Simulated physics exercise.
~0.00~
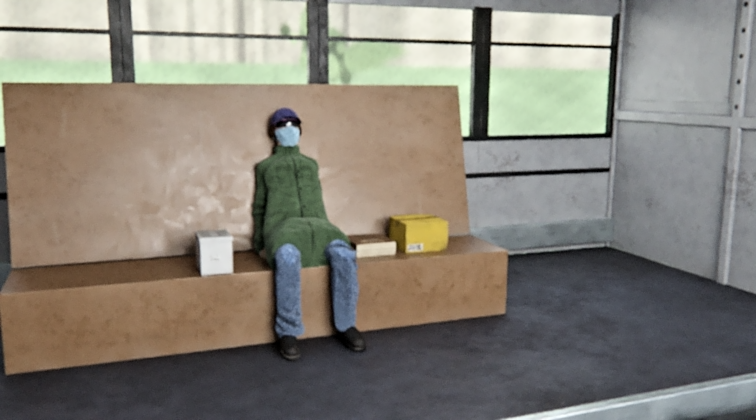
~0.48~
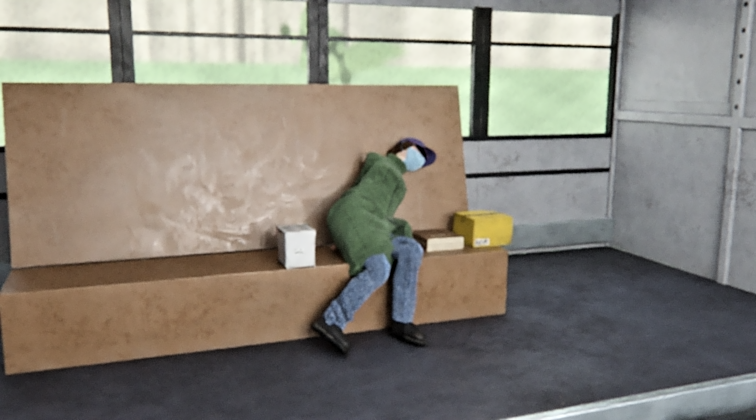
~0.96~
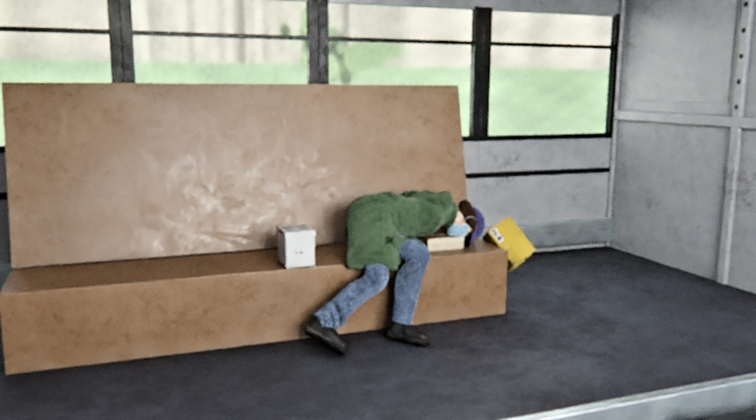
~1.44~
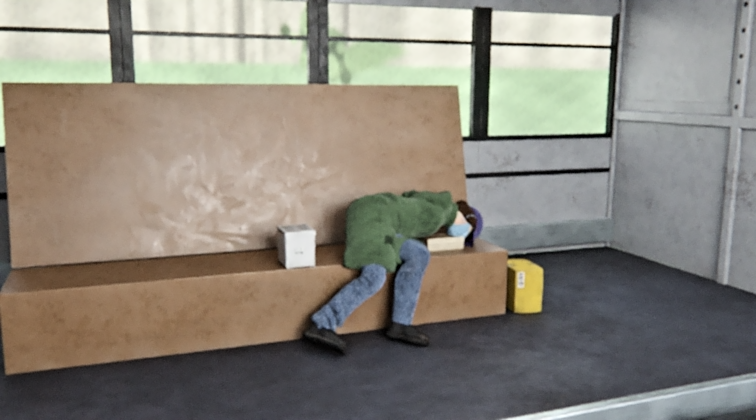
A limp, masked figure in a green coat slid right along a brown bench with the boxes beside it, then slumped sideways over the flat one, as the yellow carton tipped off the right end and landed upright on the floor.
